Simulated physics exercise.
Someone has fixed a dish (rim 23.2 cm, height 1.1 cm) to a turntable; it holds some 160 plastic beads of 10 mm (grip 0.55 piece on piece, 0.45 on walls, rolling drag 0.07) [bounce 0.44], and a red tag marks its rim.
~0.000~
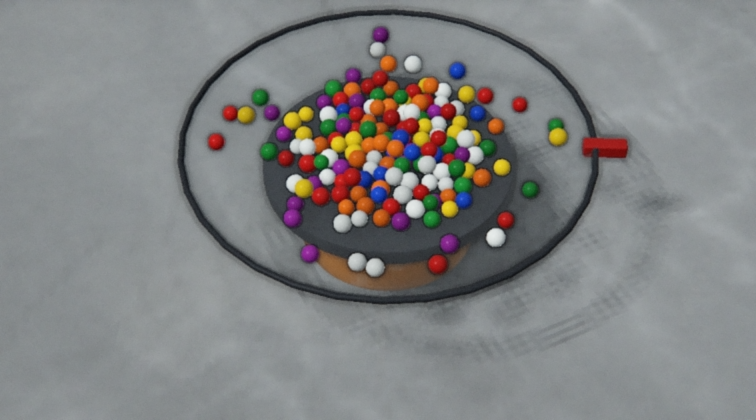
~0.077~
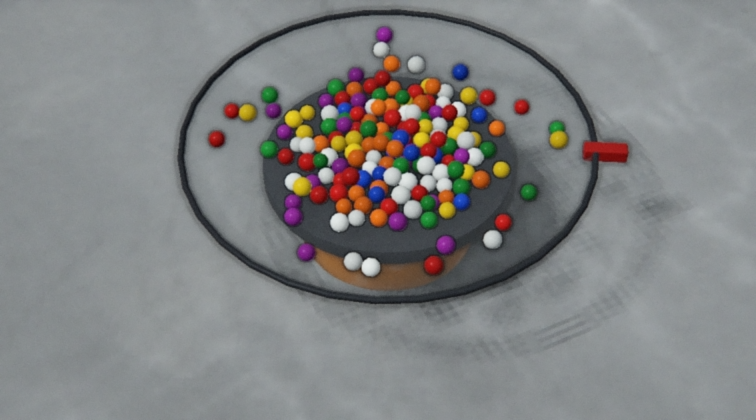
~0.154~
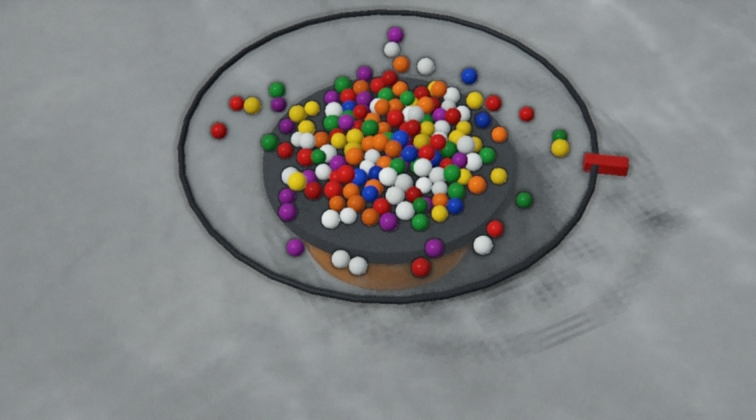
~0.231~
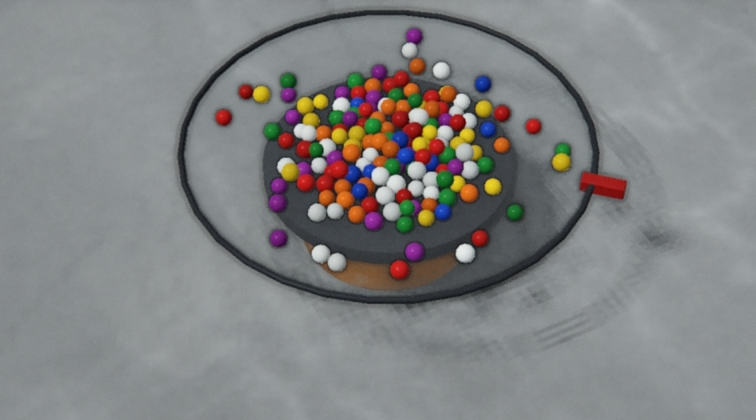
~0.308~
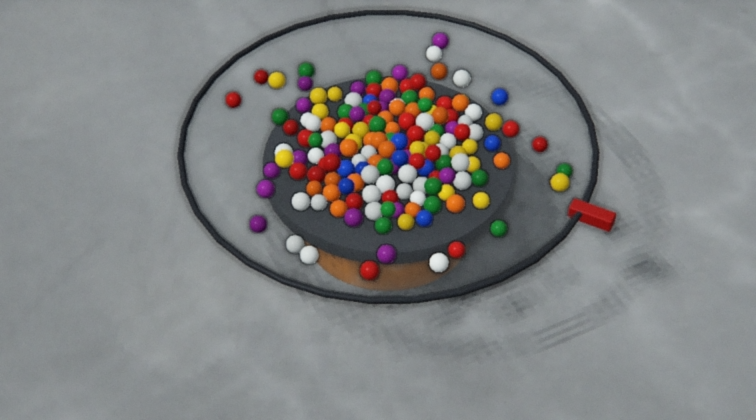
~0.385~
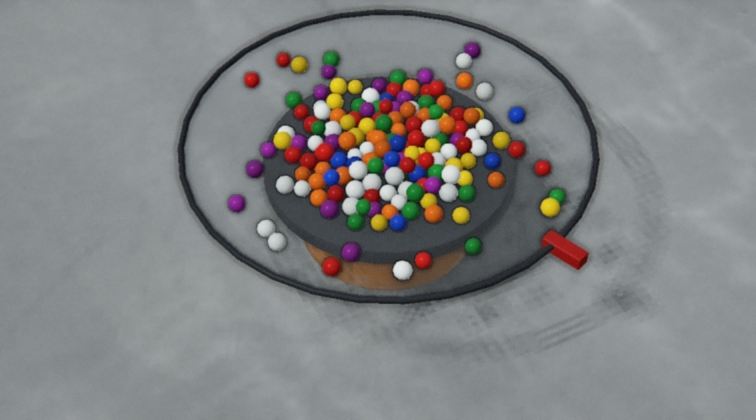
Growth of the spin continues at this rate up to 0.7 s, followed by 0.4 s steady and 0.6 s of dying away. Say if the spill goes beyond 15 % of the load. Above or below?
It comes out below.
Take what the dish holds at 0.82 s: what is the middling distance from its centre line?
It comes to around 6.5 cm.
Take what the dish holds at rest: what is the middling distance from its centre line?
Estimate: Close to 9.0 cm.
Then, at 0.82 s, dish 100 %; middle of the pieces not yet landed near (383, 146).
After 1.19 s, dish 100 %; middle of the pieces not yet landed near (392, 143).
After 1.53 s, dish 100 %; middle of the pieces not yet landed near (395, 147).
After 1.85 s, dish 100 %; middle of the pieces not yet landed near (394, 147).
In the end, at 2.1 s, dish 100 %.
